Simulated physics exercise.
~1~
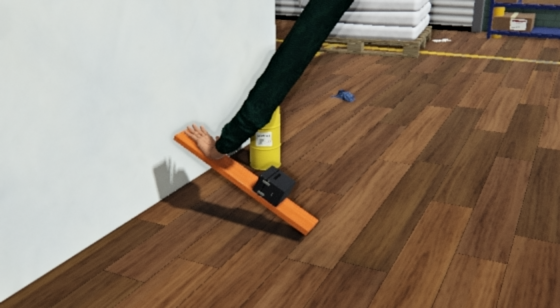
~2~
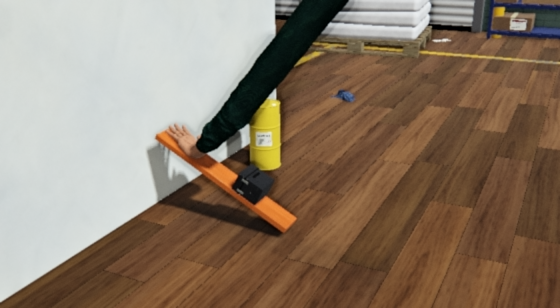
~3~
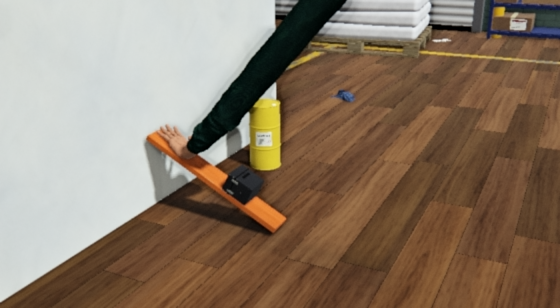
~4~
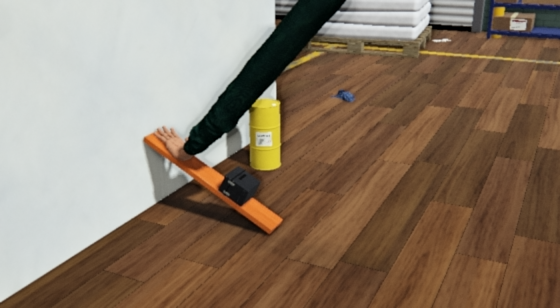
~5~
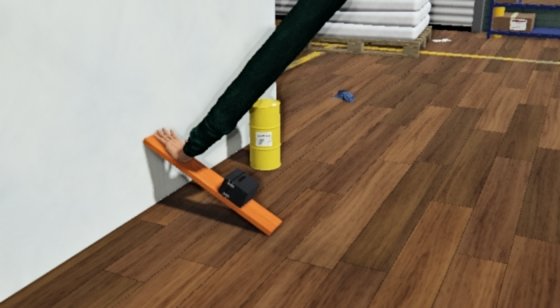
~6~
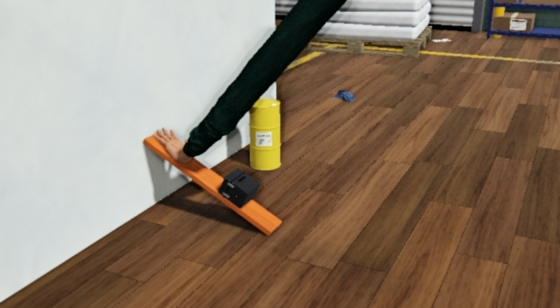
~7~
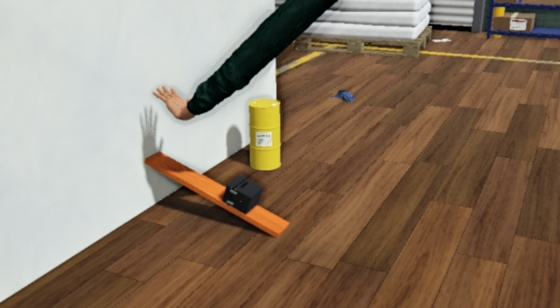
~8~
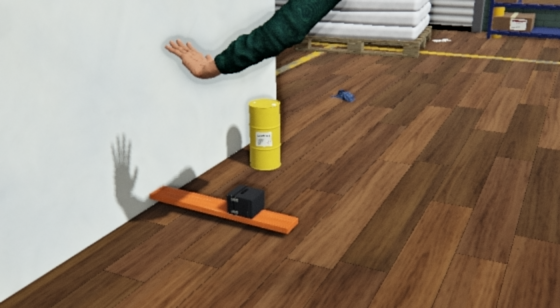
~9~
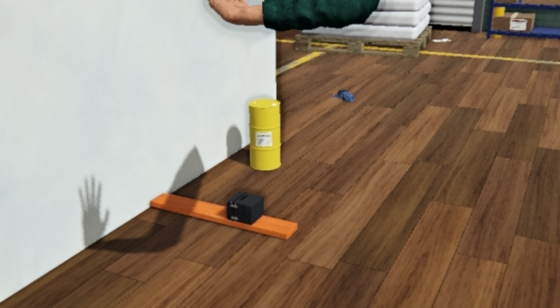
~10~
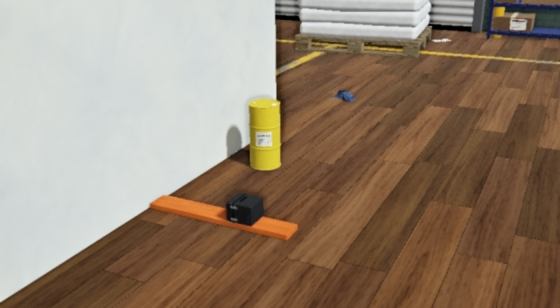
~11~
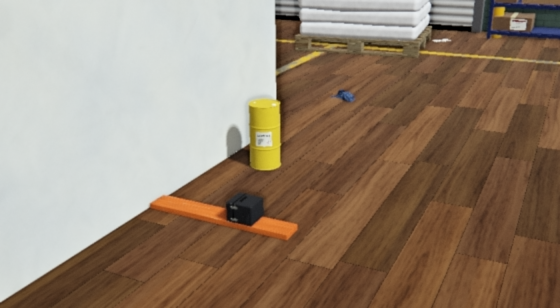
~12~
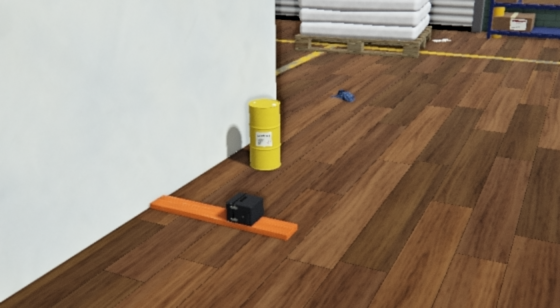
On a wood-plank floor beside a bare white wall, a hand in a dark green sleeve holds an orange plank at a slant, with a black box resting on it and a yellow canister standing behind. The hand moves the plank left until its upper end meets the wall, then holds it there. The fingers let go and the arm draws back. The plank's raised end slides down the wall as the arm lifts away and leaves. The plank ends up low, almost flat on the floor, the black box still on it and the canister unmoved.
